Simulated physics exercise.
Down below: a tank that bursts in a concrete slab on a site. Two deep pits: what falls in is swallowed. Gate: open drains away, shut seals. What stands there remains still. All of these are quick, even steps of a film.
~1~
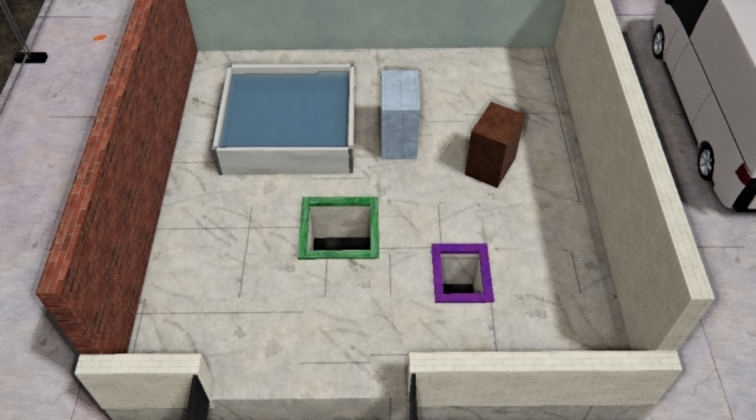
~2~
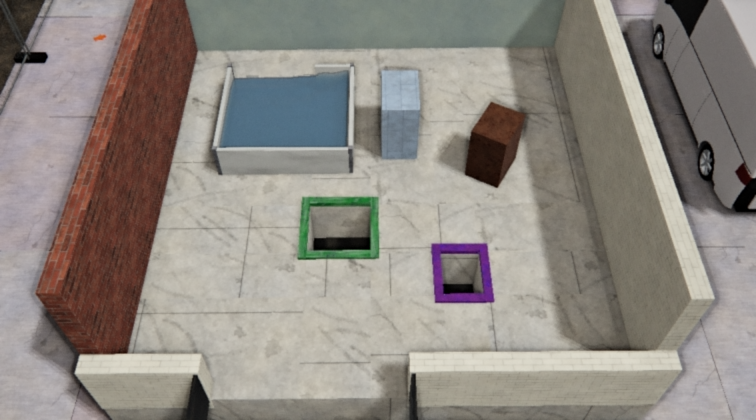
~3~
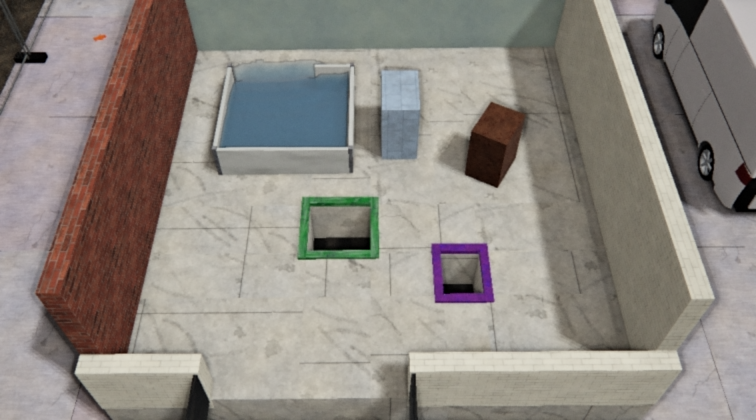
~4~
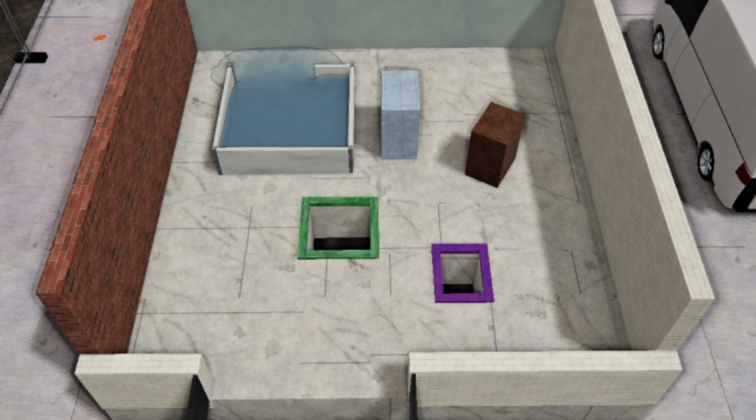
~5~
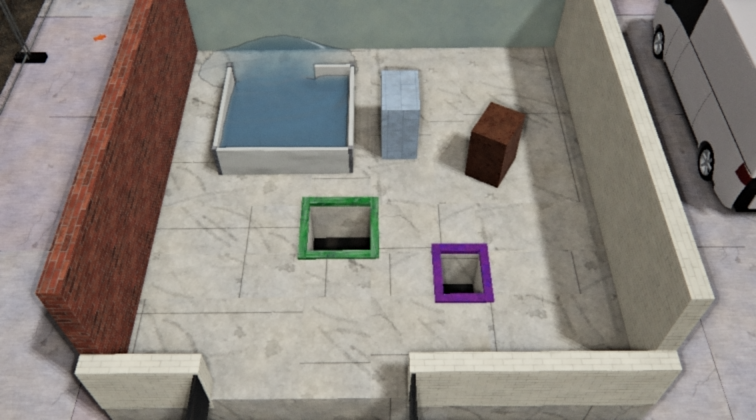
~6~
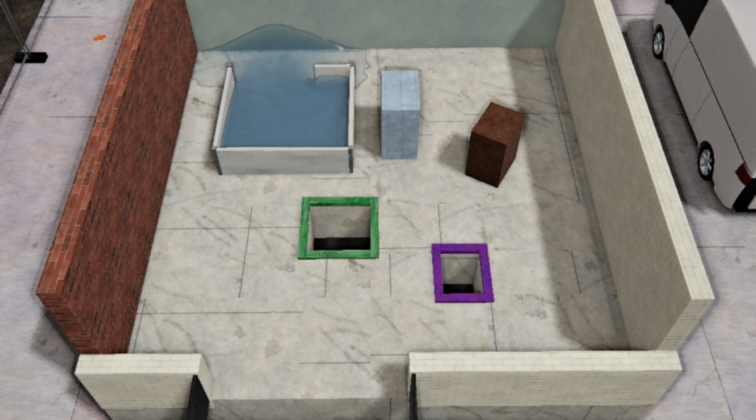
On a walled concrete slab with two square pits, a low tank of blue water broke open along its far side, and the water poured out and spread behind it toward the back wall.
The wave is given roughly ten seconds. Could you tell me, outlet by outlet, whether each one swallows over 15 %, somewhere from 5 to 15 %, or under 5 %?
One by one: The gate soaks up a medium amount - five to fifteen per cent; the green pit soaks up scarcely any - beneath five per cent; the purple pit soaks up scarcely any - beneath five per cent.
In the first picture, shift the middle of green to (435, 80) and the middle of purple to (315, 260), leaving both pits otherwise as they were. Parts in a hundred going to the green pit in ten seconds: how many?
Green: 10 %.
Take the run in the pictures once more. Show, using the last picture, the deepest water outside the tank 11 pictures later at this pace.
Check close to (199, 52).
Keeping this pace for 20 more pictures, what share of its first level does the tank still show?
I'd say around 32 per cent.
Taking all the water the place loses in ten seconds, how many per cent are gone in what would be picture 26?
Log: Around 0 %, estimated.
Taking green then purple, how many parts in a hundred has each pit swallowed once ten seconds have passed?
In order, near 0 and 0 in a hundred.
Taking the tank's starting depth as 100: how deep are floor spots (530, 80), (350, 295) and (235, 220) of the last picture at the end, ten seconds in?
At the three places, in the order asked: Around 8, 6 and 2 per cent.
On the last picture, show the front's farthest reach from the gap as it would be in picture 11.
About at (419, 49).
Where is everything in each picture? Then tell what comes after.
In the first picture, the tank at (287, 109) is whole and still.
In the second picture, water pours out on the tank's far side and has run to a hidden place.
In the third picture, water pours out on the tank's far side and has run to a hidden place.
In the fourth picture, water pours out on the tank's far side and has run to (322, 51).
In the fifth picture, the front is at (219, 52), out from the gap on the tank's far side.
In the sixth picture, water pours out on the tank's far side and has run to (359, 50).
A moment on, water covers 10 % of the floor; the gate 0 %, the green pit 0 %, the purple pit 0 %.
Next, water covers 25 % of the floor; the gate 0 %, the green pit 0 %, the purple pit 0 %.
Then, water covers 45 % of the floor; the gate 0 %, the green pit 0 %, the purple pit 0 %.
Later, water covers 65 % of the floor; the gate 2 %, the green pit 0 %, the purple pit 0 %.
In the end, water covers 95 % of the floor; the gate 8 %, the green pit 0 %, the purple pit 0 %.
